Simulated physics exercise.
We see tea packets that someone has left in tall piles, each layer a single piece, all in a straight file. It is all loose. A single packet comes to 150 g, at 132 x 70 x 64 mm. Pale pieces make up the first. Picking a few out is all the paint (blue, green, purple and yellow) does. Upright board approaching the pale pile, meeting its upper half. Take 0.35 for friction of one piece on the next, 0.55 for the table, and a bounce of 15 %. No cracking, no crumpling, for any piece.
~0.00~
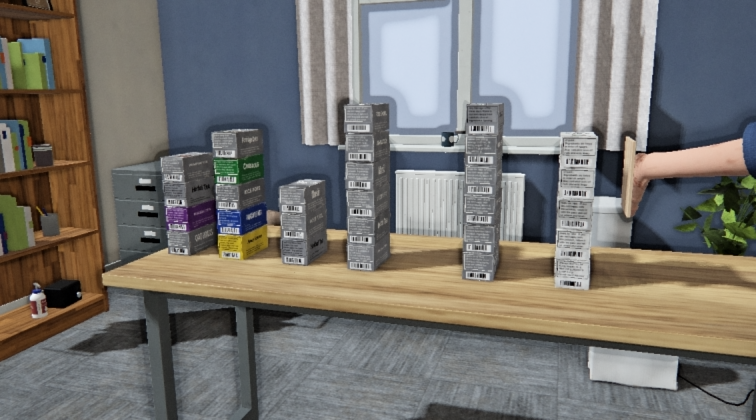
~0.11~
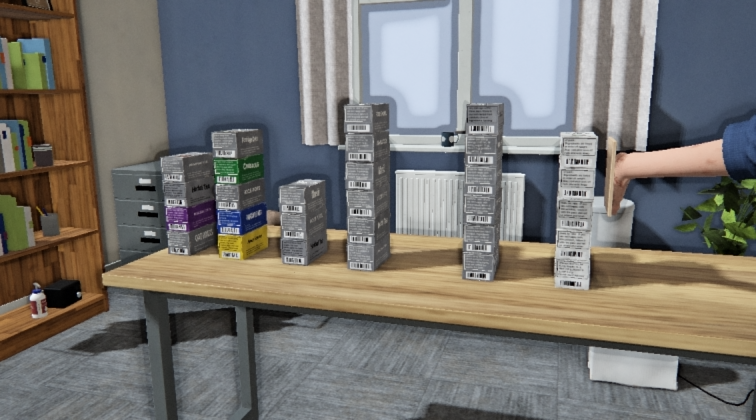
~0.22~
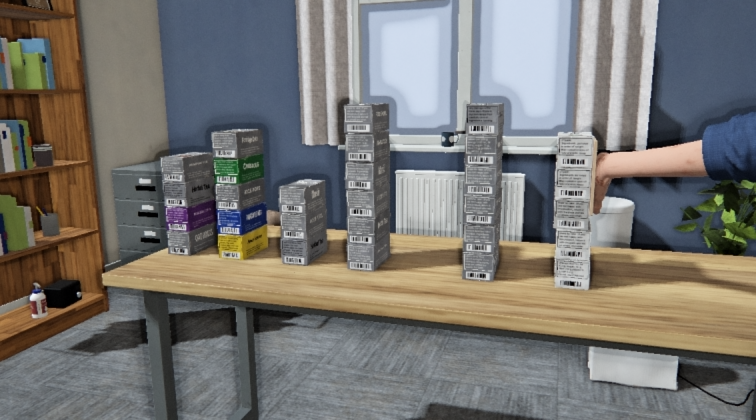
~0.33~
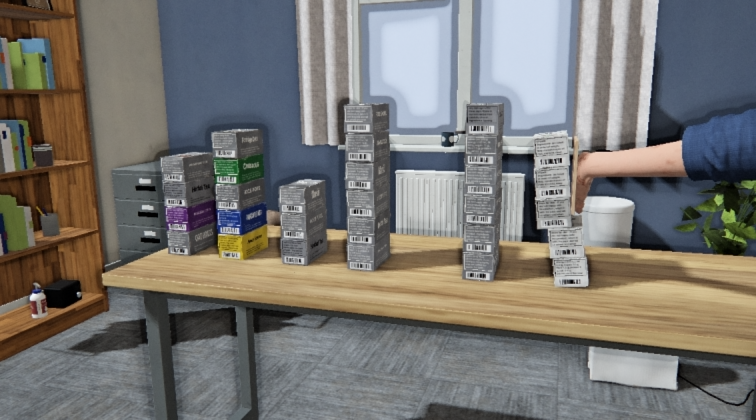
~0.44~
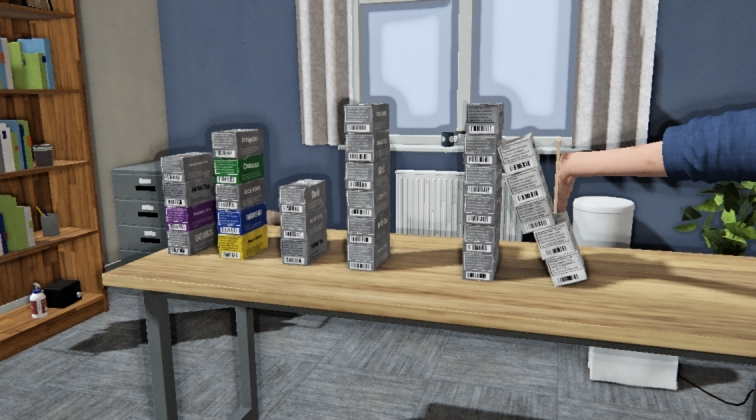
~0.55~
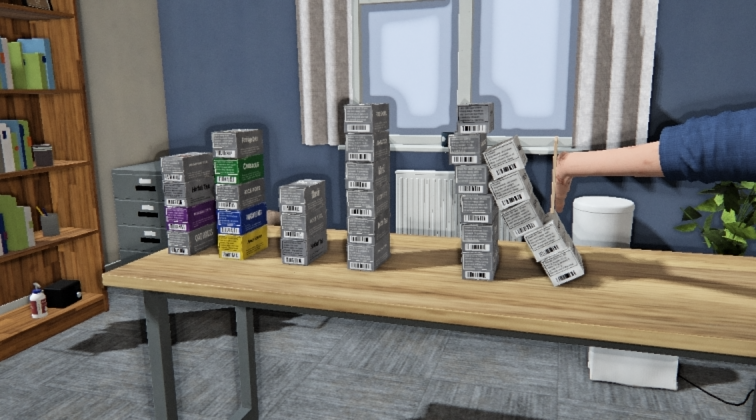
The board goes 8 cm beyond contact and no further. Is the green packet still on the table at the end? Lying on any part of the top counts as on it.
No.
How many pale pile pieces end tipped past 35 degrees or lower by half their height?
5 pale pieces.
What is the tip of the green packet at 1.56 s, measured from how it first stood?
Some 25°.
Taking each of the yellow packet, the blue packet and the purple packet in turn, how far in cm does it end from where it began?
The yellow one ends around 2 cm from its start, the blue one around 12 cm and the purple one around 88 cm.
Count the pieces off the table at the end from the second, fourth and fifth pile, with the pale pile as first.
Each in turn: Second 0; fourth 0; fifth 2.
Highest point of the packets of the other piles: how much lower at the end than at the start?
Roughly 18 centimetres lower at the end.
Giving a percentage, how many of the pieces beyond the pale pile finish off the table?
Close to 20 per cent of them.
After 0.82 s, 5 of the pale pile down; none of the 24 other packets off the table, 6 disturbed; green packet unmoved.
After 1.08 s, 5 of the pale pile down; none of the 24 other packets off the table, 12 disturbed; green packet unmoved.
After 1.56 s, 5 of the pale pile down; none of the 24 other packets off the table, 23 disturbed; green packet 25° from how it stood; blue packet 29° from how it stood.
After 1.98 s, 5 of the pale pile down; 5 of the 24 other packets off the table; green packet on its side; purple packet on its side.
In the end (2.2 s), 5 of the pale pile down; 5 of the 24 other packets off the table; green packet upside down; purple packet on its side; blue packet 45° from how it stood, 31 mm lower.
